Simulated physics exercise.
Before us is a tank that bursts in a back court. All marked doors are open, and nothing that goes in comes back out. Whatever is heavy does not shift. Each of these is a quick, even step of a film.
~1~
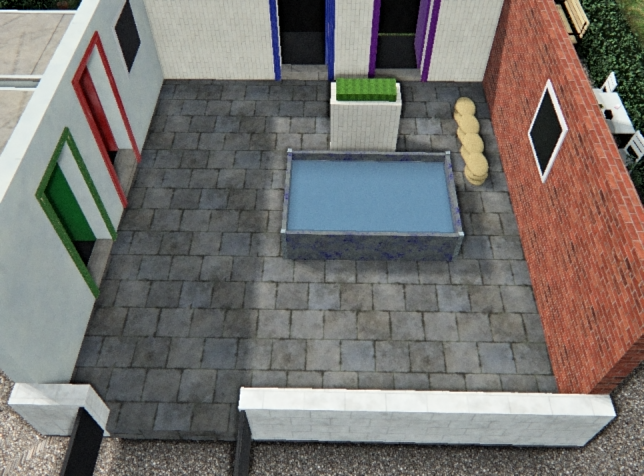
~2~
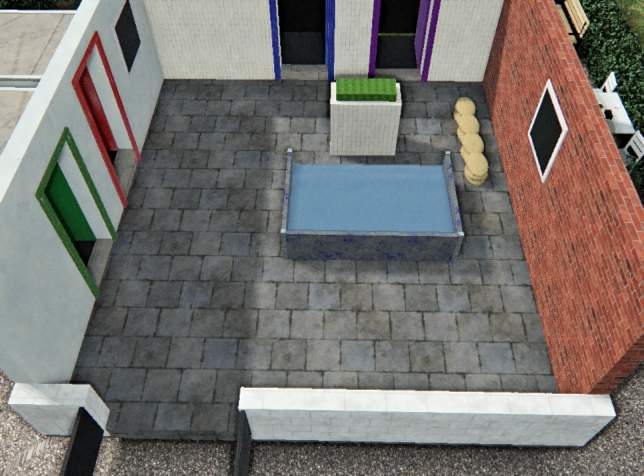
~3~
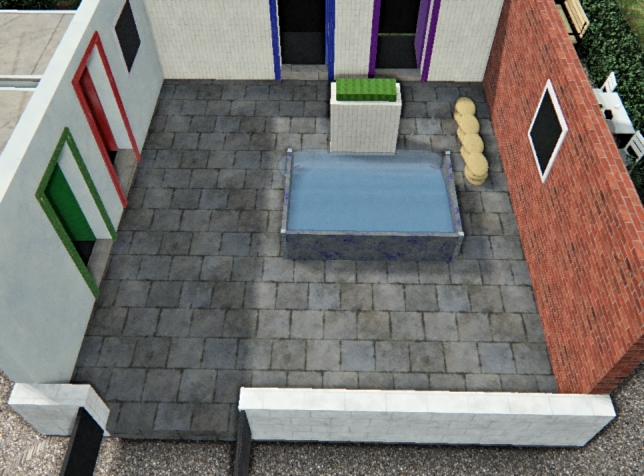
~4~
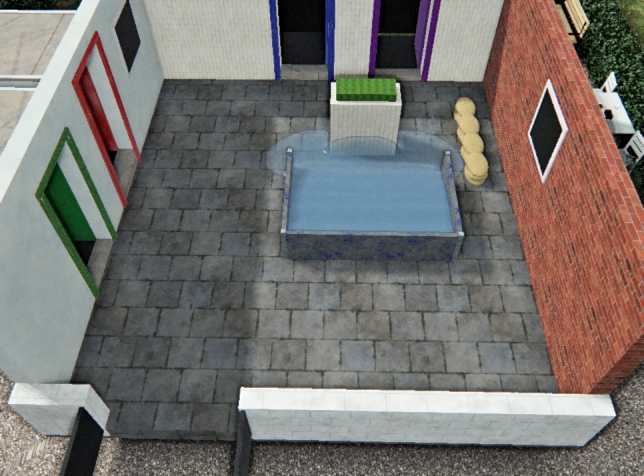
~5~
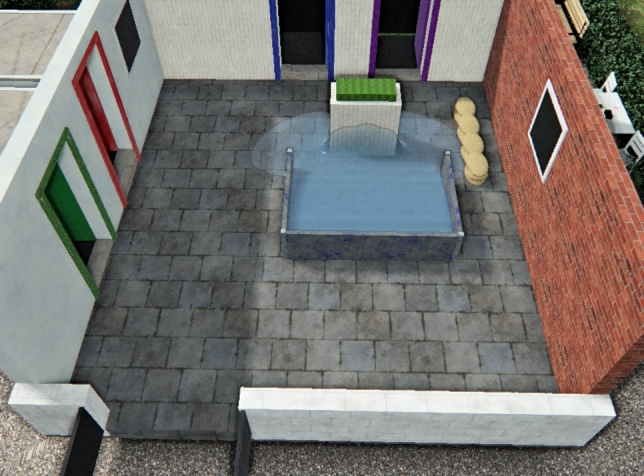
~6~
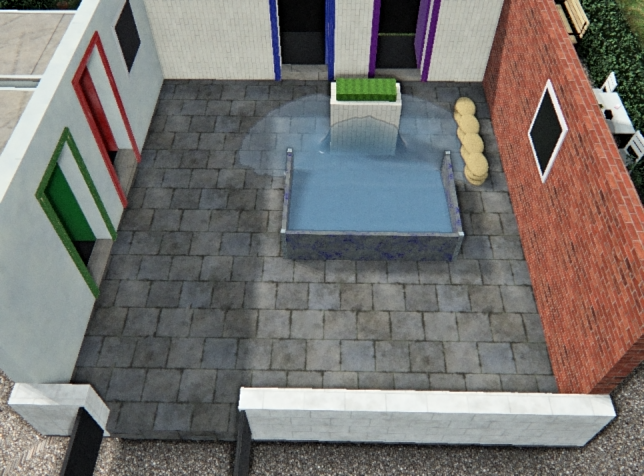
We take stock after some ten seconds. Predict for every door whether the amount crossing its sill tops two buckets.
The blue door does not exceed two buckets; the purple door exceeds two buckets; the green door does not exceed two buckets; the red door does not exceed two buckets.
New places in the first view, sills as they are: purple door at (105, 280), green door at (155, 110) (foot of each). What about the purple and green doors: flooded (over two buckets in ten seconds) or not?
Purple: Undershoots; green: Overshoots.
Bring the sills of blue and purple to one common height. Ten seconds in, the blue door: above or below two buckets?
Note: Blue door tops the limit.
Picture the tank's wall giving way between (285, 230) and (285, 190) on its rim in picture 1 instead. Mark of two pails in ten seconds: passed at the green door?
Well, the green door crosses the line this time.
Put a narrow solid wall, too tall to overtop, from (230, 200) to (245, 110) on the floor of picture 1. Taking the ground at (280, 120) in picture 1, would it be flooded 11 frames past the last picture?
My call for that spot - a puddle.
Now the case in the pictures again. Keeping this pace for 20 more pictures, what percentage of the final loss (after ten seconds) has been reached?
Share gone by then: About 40 %.
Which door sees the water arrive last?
The green door.
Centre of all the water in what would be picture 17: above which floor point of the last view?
Somewhere near (350, 154).
A moment on, water covers 25 % of the floor; the blue door wet at the sill, nothing in, the purple door under two buckets in, the green door not reached, the red door not reached.
Next, water covers 35 % of the floor; the blue door under two buckets in, the purple door over two buckets in, the green door not reached, the red door not reached.
Then, water covers 45 % of the floor; the blue door under two buckets in, the purple door over two buckets in, the green door not reached, the red door wet at the sill, nothing in.
Later, water covers 70 % of the floor; the blue door under two buckets in, the purple door far over two buckets in, the green door wet at the sill, nothing in, the red door wet at the sill, nothing in.
In the end, water covers 90 % of the floor; the blue door under two buckets in, the purple door far over two buckets in, the green door wet at the sill, nothing in, the red door wet at the sill, nothing in.
